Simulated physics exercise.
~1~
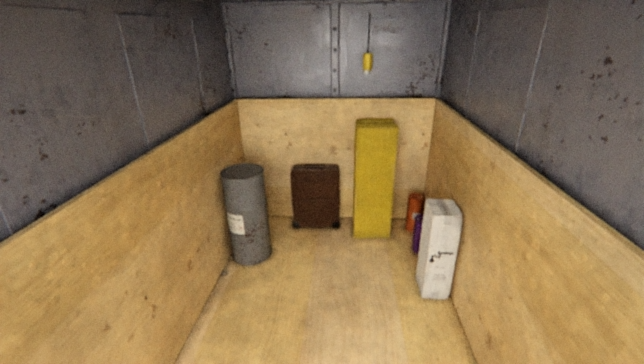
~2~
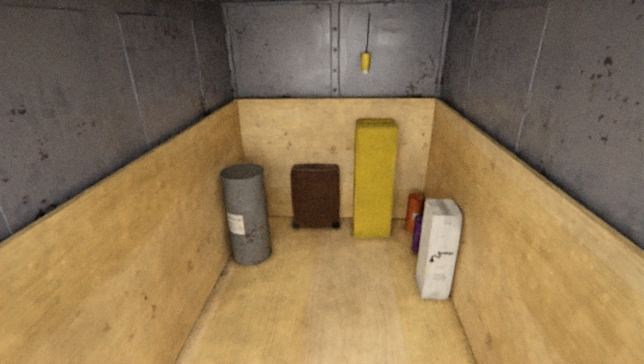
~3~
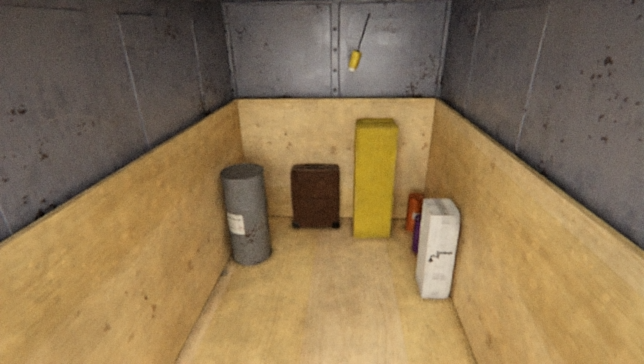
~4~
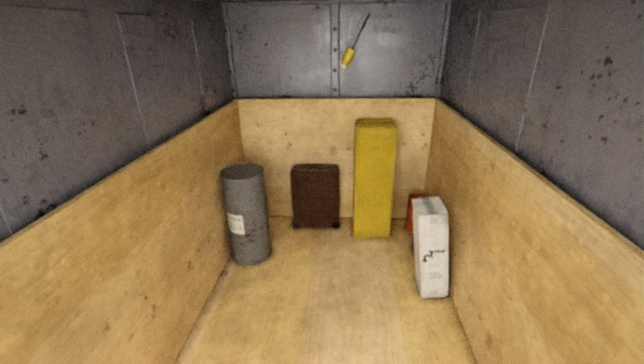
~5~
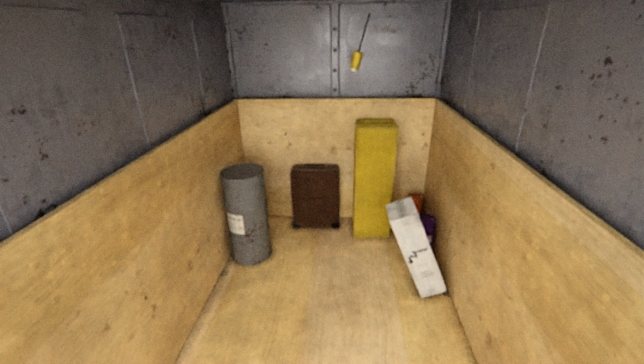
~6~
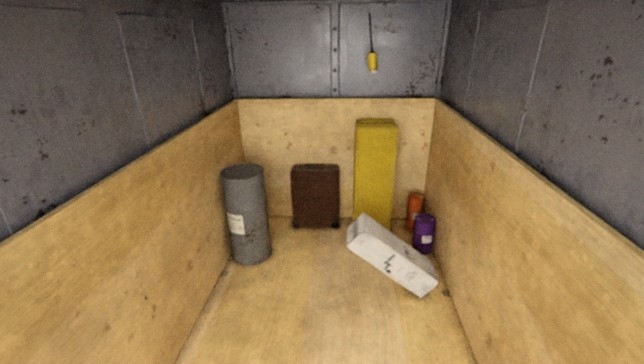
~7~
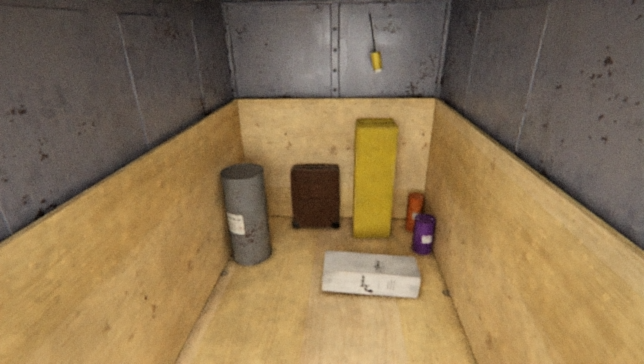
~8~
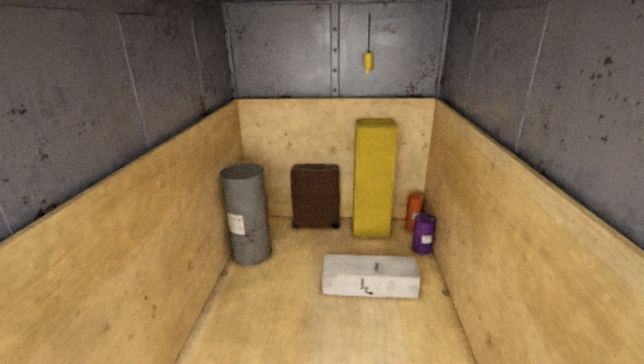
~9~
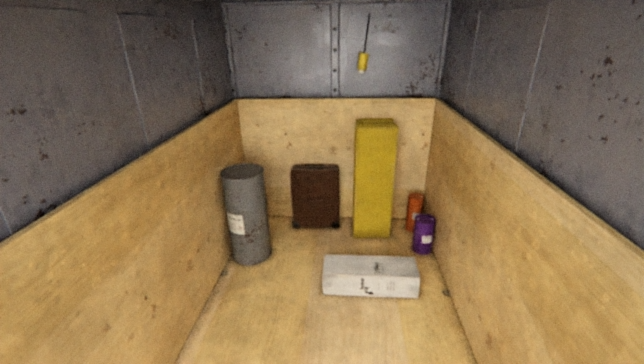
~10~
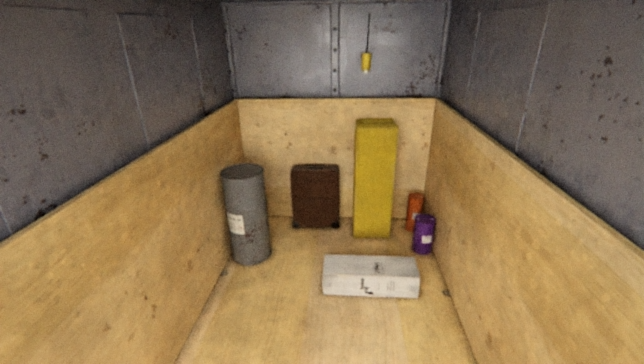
In the load bay of a van, a lamp swung on its cord as an upright white box tipped to the left and toppled onto its side, ending flat on the floor while the drum, case, yellow box and two canisters stayed standing.
